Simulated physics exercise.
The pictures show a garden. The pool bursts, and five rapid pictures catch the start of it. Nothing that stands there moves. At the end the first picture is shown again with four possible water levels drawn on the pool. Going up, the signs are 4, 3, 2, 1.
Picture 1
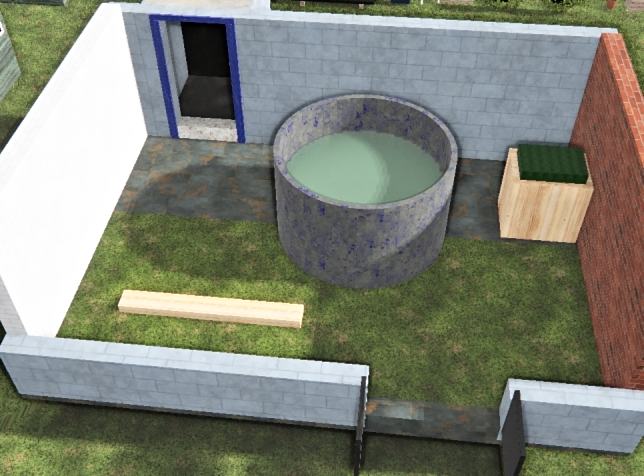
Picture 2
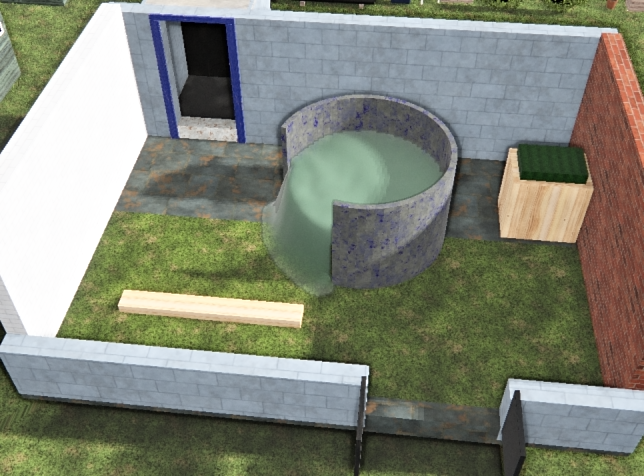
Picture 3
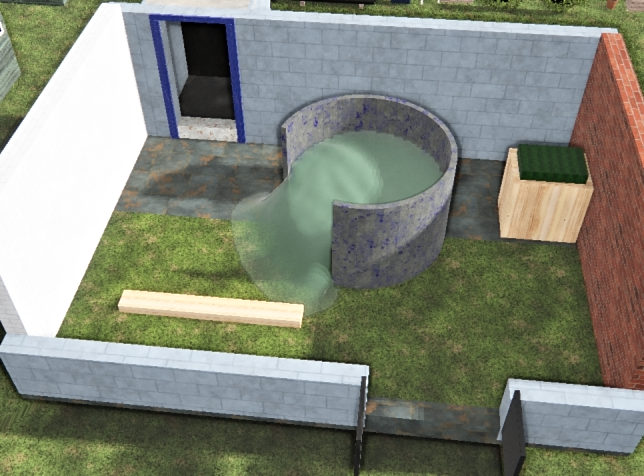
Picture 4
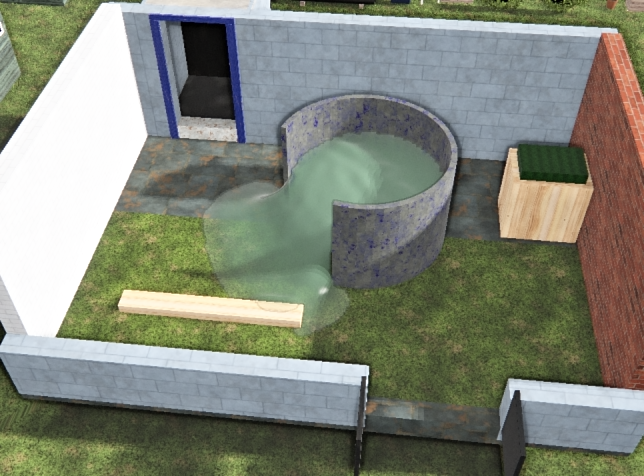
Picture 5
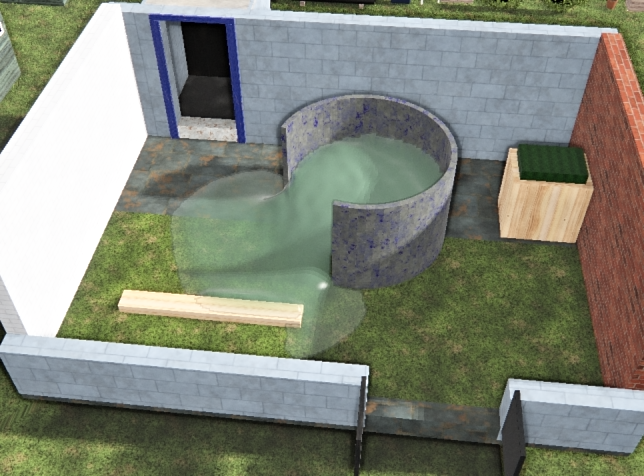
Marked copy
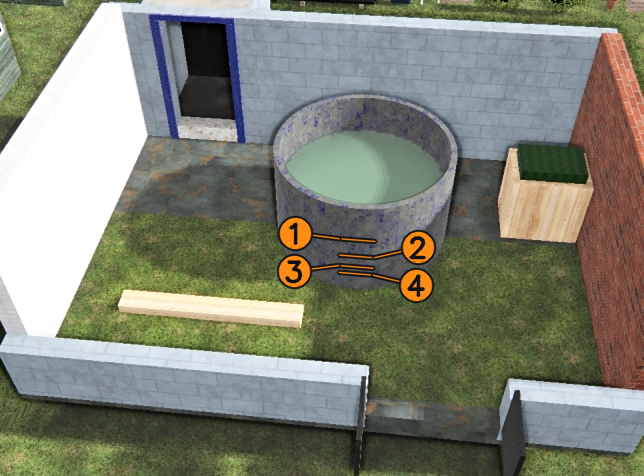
Green water pouring from a round stone pool as its front left side disappears, spreading across the walled garden's paving and grass.
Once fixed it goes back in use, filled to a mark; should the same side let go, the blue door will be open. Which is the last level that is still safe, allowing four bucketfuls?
The answer is level 1.
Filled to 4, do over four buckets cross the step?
No, not at all.
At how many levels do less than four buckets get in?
All of the four.
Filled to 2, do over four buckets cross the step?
No, that is safe.
On the marked copy, 1 at (357, 240); 2 at (356, 256); 3 at (356, 266); 4 at (355, 273); from the bottom up 4, 3, 2, 1.
If 1 is chosen, a bucket or two gets in.
If 2 is chosen, nothing gets over.
If 3 is chosen, nothing gets over.
If 4 is chosen, nothing gets over.
